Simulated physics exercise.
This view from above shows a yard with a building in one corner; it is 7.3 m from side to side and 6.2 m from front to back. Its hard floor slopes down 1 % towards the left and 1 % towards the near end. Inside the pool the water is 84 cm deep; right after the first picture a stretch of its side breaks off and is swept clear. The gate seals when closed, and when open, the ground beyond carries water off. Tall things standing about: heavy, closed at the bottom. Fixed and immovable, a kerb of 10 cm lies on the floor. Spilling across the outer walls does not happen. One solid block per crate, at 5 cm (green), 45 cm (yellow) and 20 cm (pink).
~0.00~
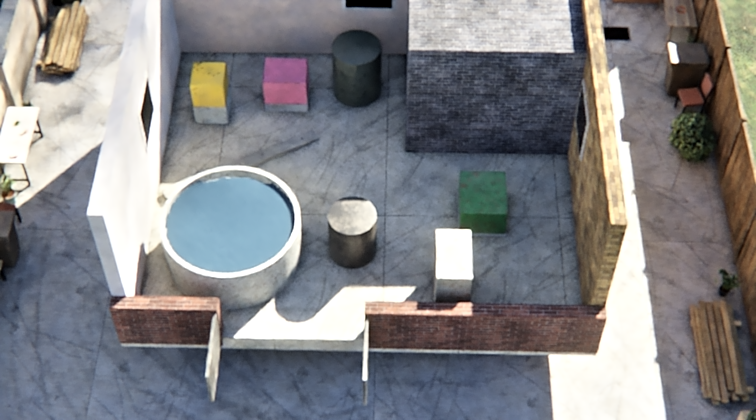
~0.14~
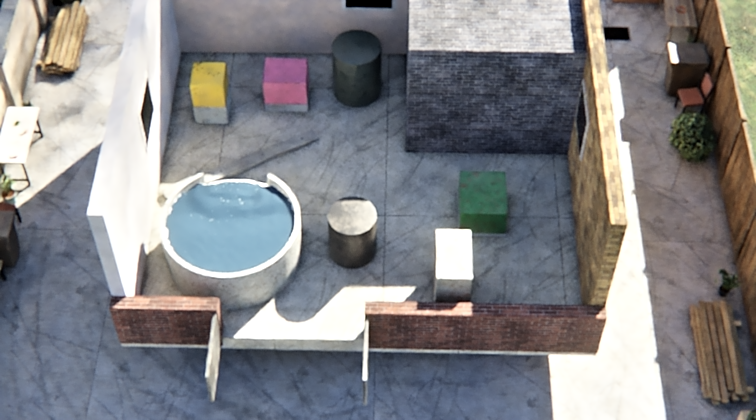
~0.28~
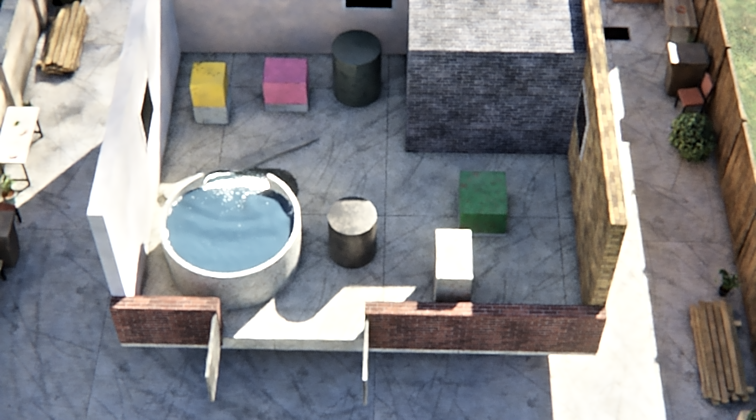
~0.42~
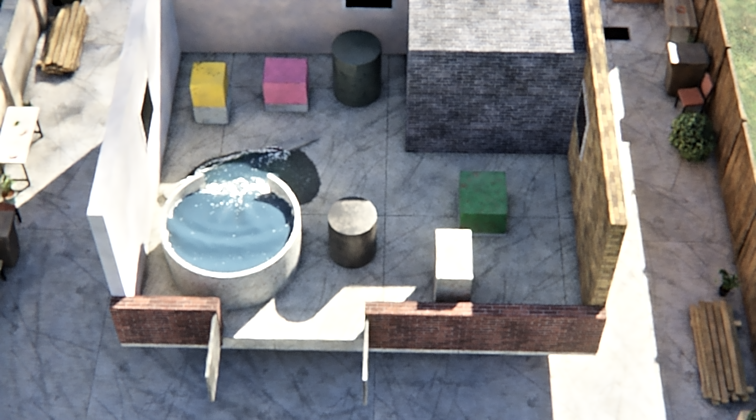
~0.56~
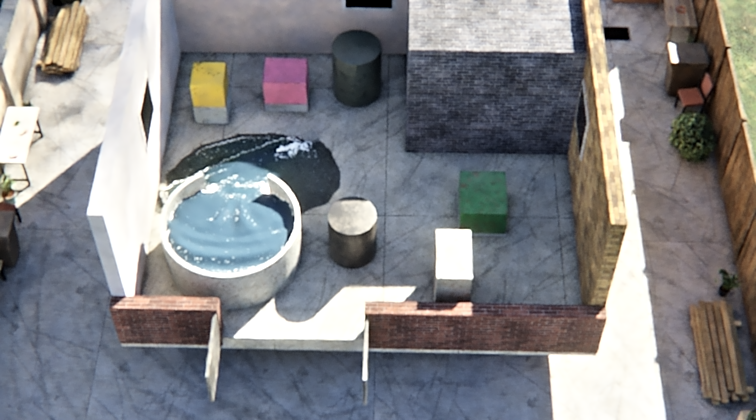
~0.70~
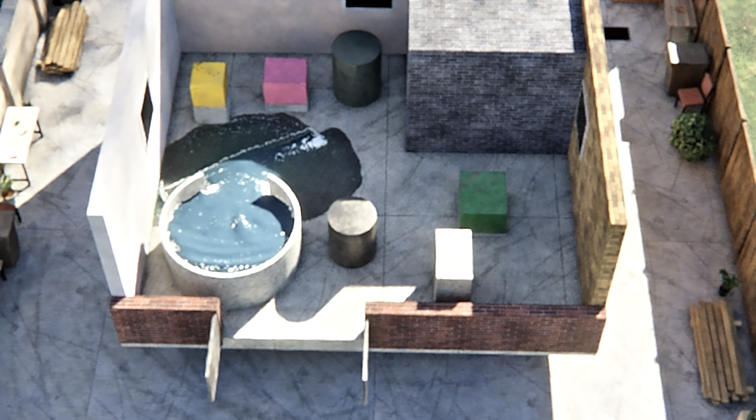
Water pours out through a gap in the round pool's back and spreads across the yard.
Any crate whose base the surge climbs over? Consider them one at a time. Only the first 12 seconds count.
Green crate climbed over, yellow crate not climbed over, pink crate climbed over.
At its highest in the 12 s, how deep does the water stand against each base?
Measured in centimetres, that comes to green 13, yellow 35 and pink 34.
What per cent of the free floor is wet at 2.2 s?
I'd say around 45 % is wet.
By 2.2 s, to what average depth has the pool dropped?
About 38 cm.
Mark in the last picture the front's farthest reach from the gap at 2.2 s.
Somewhere near pixel (405, 57).
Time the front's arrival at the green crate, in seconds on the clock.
Green - 2.6 s.
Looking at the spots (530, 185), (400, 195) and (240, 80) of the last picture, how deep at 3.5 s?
In that order: 0, 4 and 20 cm.
After 1.4 s water covers 35 % of the floor and is deepest (43 cm) near (231, 178); green plinth not reached, yellow plinth reached, pink plinth reached.
After 2.2 s water covers 45 % of the floor and is deepest (36 cm) near (394, 119); green plinth not reached, yellow plinth reached, pink plinth reached.
After 3.5 s water covers 60 % of the floor and is deepest (30 cm) near (405, 63); green plinth reached, yellow plinth reached, pink plinth reached.
After 7.0 s water covers 95 % of the floor and is deepest (20 cm) near (170, 124); green plinth reached, yellow plinth reached, pink plinth reached.
After 12.0 s water covers 100 % of the floor and is deepest (16 cm) near (136, 323); highest at the green plinth 13 cm, highest at the yellow plinth 35 cm, highest at the pink plinth 34 cm.
